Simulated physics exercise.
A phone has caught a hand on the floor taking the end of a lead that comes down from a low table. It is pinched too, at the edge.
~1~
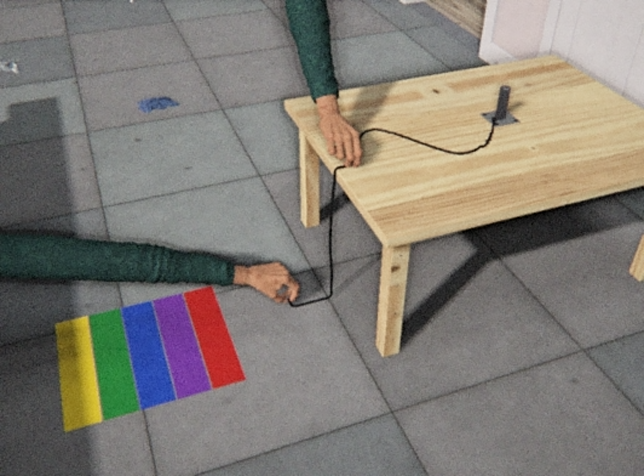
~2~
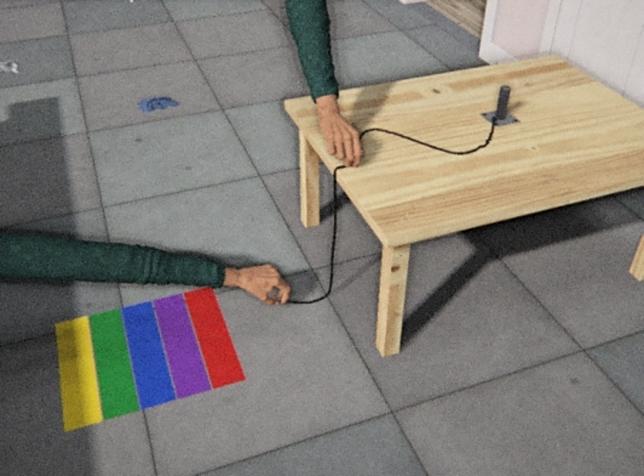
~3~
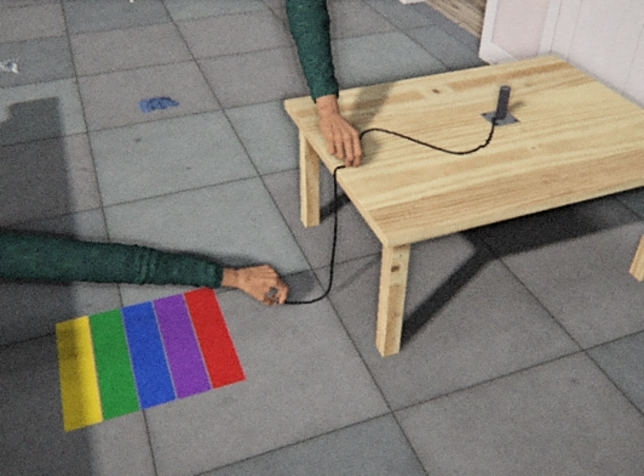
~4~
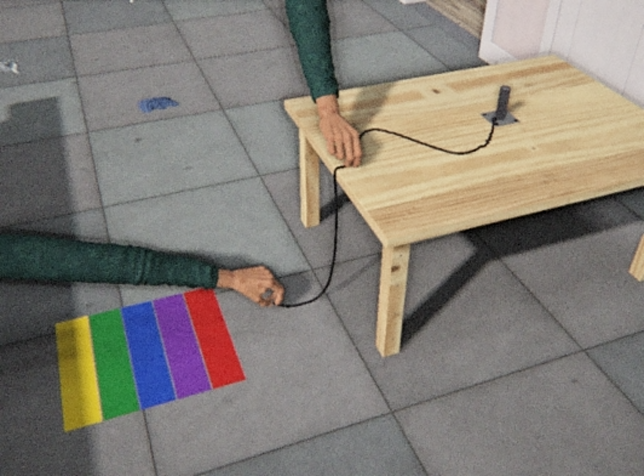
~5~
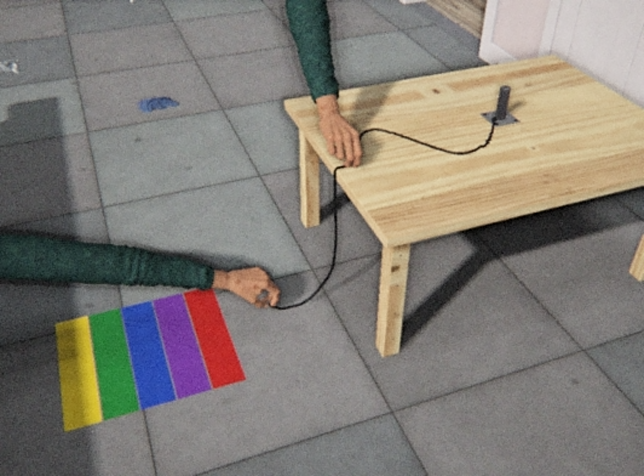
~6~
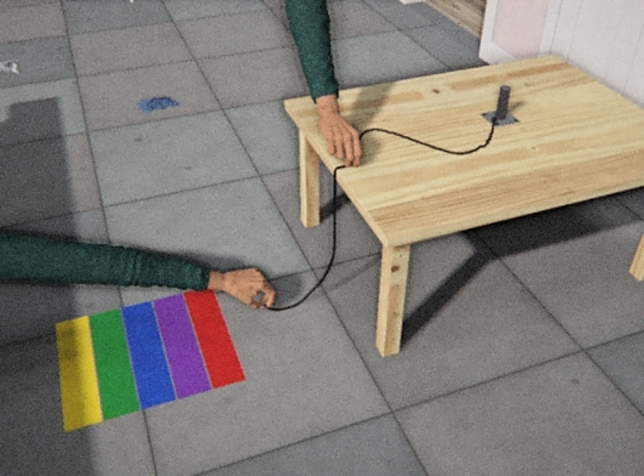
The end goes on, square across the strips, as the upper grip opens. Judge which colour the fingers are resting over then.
The yellow strip.
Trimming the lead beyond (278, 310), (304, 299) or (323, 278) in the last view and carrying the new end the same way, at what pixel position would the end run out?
I'd expect it near (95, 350) on the first try, near (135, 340) on the second and near (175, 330) on the third.
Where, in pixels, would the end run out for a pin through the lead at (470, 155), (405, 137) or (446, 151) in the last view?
Pixel places, try by try: (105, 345), (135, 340), (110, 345).
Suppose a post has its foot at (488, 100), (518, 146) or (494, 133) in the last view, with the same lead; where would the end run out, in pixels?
One per try, in order: (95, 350), (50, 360), (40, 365).
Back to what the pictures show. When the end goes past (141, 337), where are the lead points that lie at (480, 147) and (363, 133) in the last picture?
About (441, 135) for the first point; the other lies about (329, 177).
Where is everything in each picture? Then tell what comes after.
In the first frame, end (289, 299); red (224, 365); purple (189, 375); blue (154, 384); green (118, 394); yellow (81, 405).
In the second frame, end (280, 301); lead through (492, 136) (443, 150) (373, 130) (350, 165) (335, 226) (331, 282).
In the third frame, end (278, 302).
In the fourth frame, end (274, 303); lead through (492, 136) (443, 150) (373, 130) (350, 165) (336, 225) (329, 283).
In the fifth frame, end (269, 304).
In the sixth frame, end (265, 305); lead through (492, 136) (443, 150) (373, 130) (350, 165) (335, 226) (319, 283).
Soon after, end near (141, 337); over blue.
After that, end near (98, 348); over green.
At the stop, end near (72, 355); over yellow. It gets as far as the yellow strip.
